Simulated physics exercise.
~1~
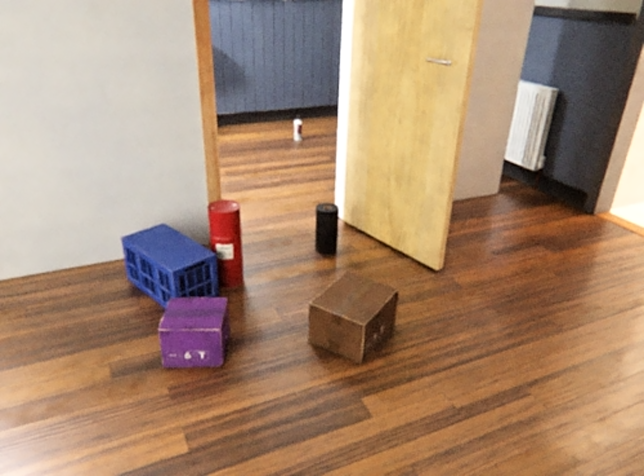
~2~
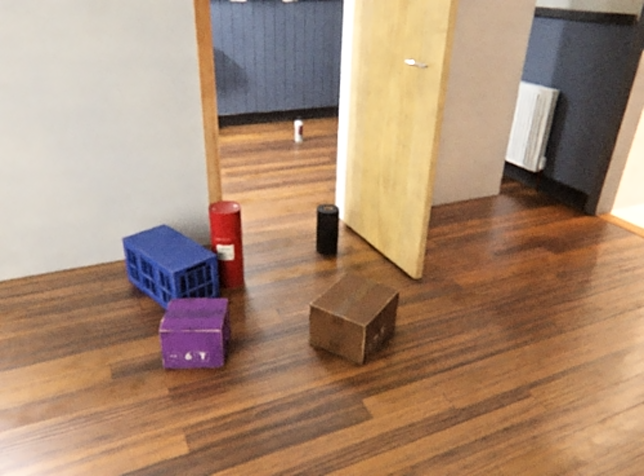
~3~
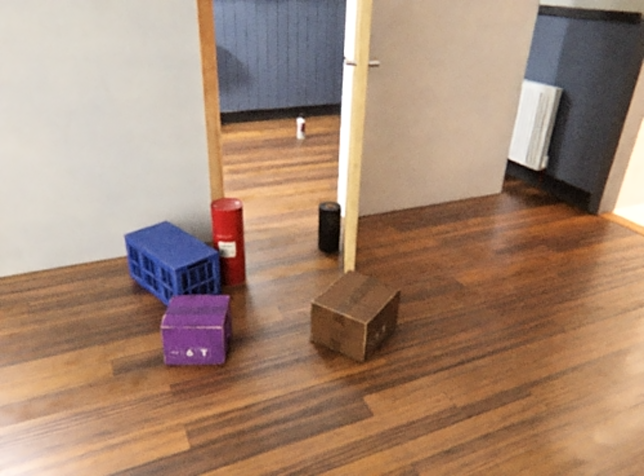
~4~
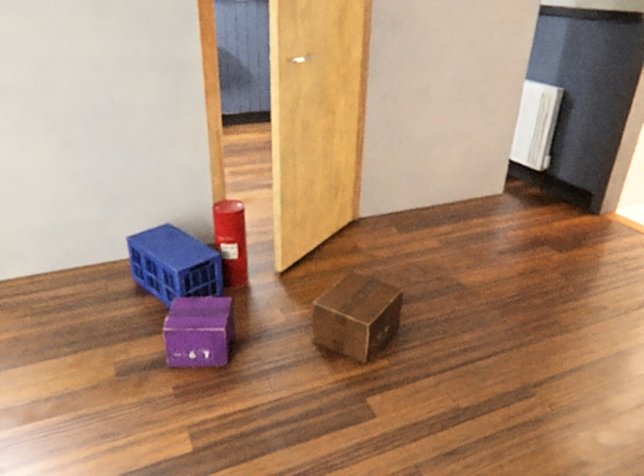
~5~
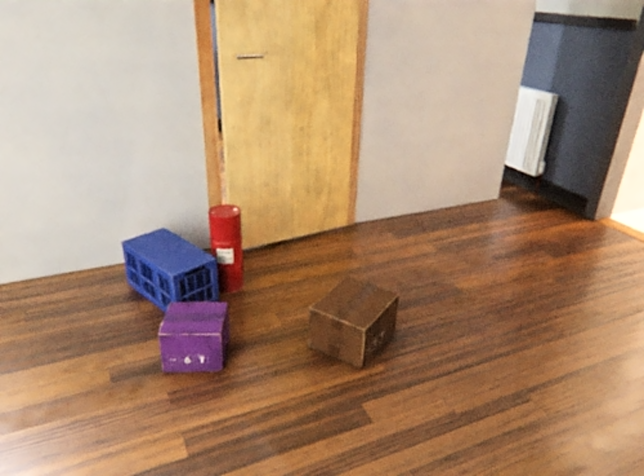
A pale wooden door stands wide open in a grey wall, seen from a slightly swaying, raised view across a glossy wood-plank floor. To the left of the doorway sit a blue crate, a red canister and a purple box, with a brown box nearer the middle and a black roll upright by the opening. The door swings toward the doorway, reaching the black roll, which shifts a little. As it swings further, the roll disappears from sight behind it. The door ends shut in its frame, with the crate, canister and both boxes still in their places.
